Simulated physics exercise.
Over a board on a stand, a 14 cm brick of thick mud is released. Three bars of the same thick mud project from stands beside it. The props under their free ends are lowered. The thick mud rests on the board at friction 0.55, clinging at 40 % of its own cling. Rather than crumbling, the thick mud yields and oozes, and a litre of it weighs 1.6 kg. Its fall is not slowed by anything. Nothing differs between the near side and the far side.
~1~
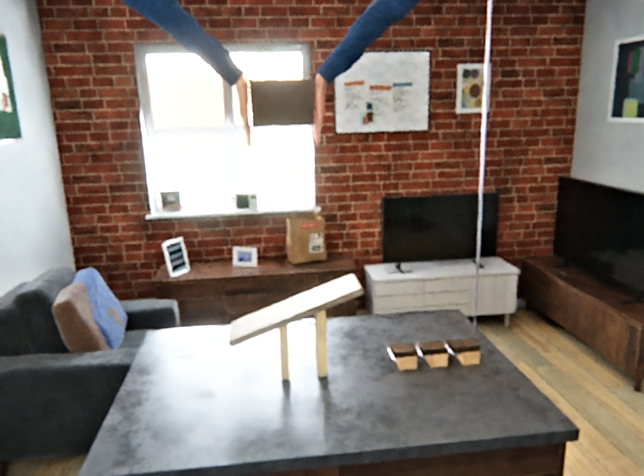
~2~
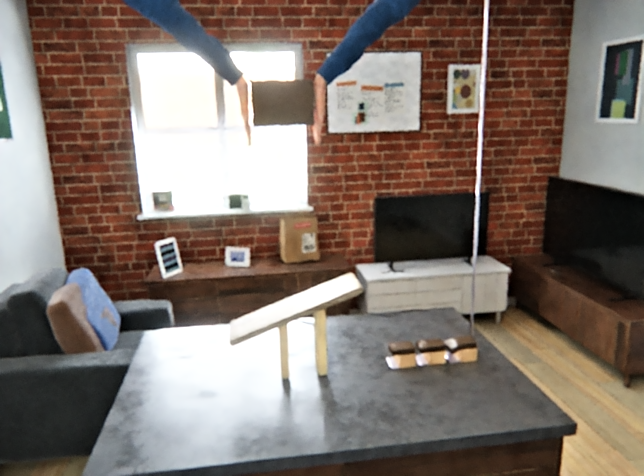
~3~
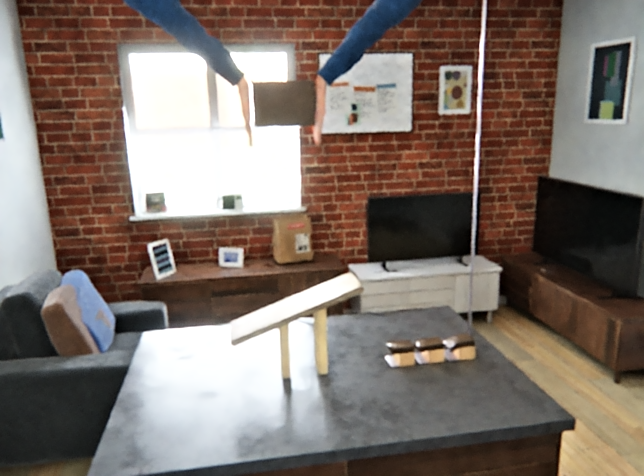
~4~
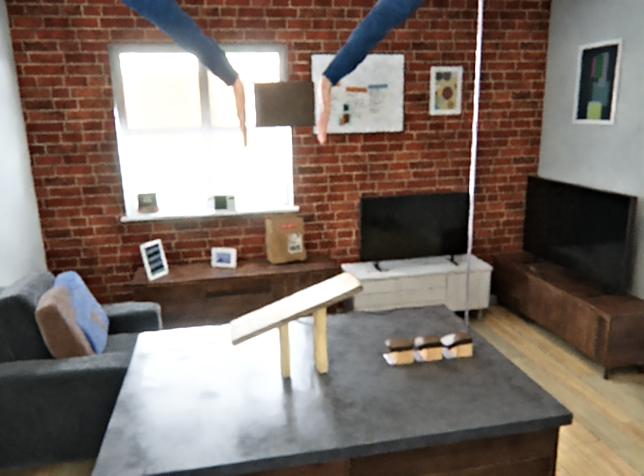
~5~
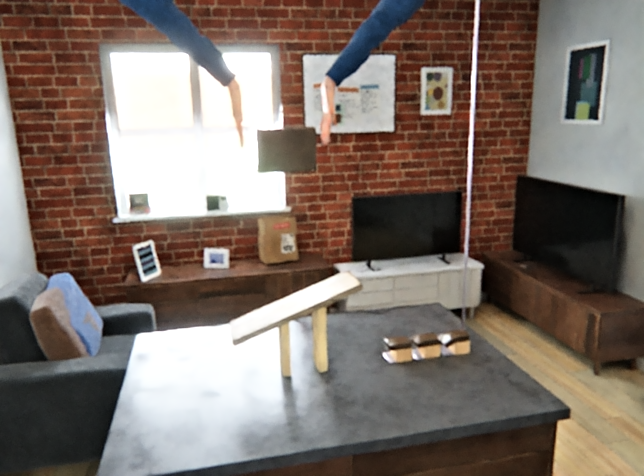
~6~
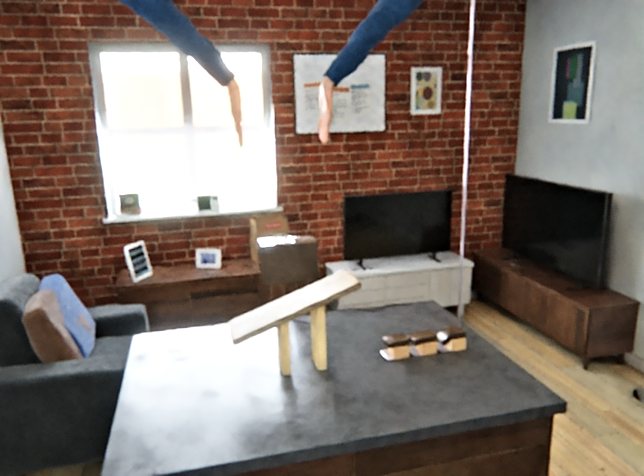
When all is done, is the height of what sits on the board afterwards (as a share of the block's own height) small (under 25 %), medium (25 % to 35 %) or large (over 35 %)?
Large.
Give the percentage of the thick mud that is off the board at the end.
Off the board: Roughly 25 %.
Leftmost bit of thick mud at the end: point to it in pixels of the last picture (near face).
Position: Approx. (226, 339).
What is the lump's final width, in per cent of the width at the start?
Near 230 % by the end.
Then, 0.12 s after the last picture, it stands 45 % of its first height and none has gone off the board.
Then, 0.25 s after the last picture, it stands 42 % of its first height and 16 % has gone off the board.
Then, 0.38 s after the last picture, it stands 42 % of its first height and 26 % has gone off the board.
Then, 0.52 s after the last picture, it stands 42 % of its first height and 26 % has gone off the board.
Then, 0.62 s after the last picture, at the end, it stands 42 % of its first height and 26 % has gone off the board.
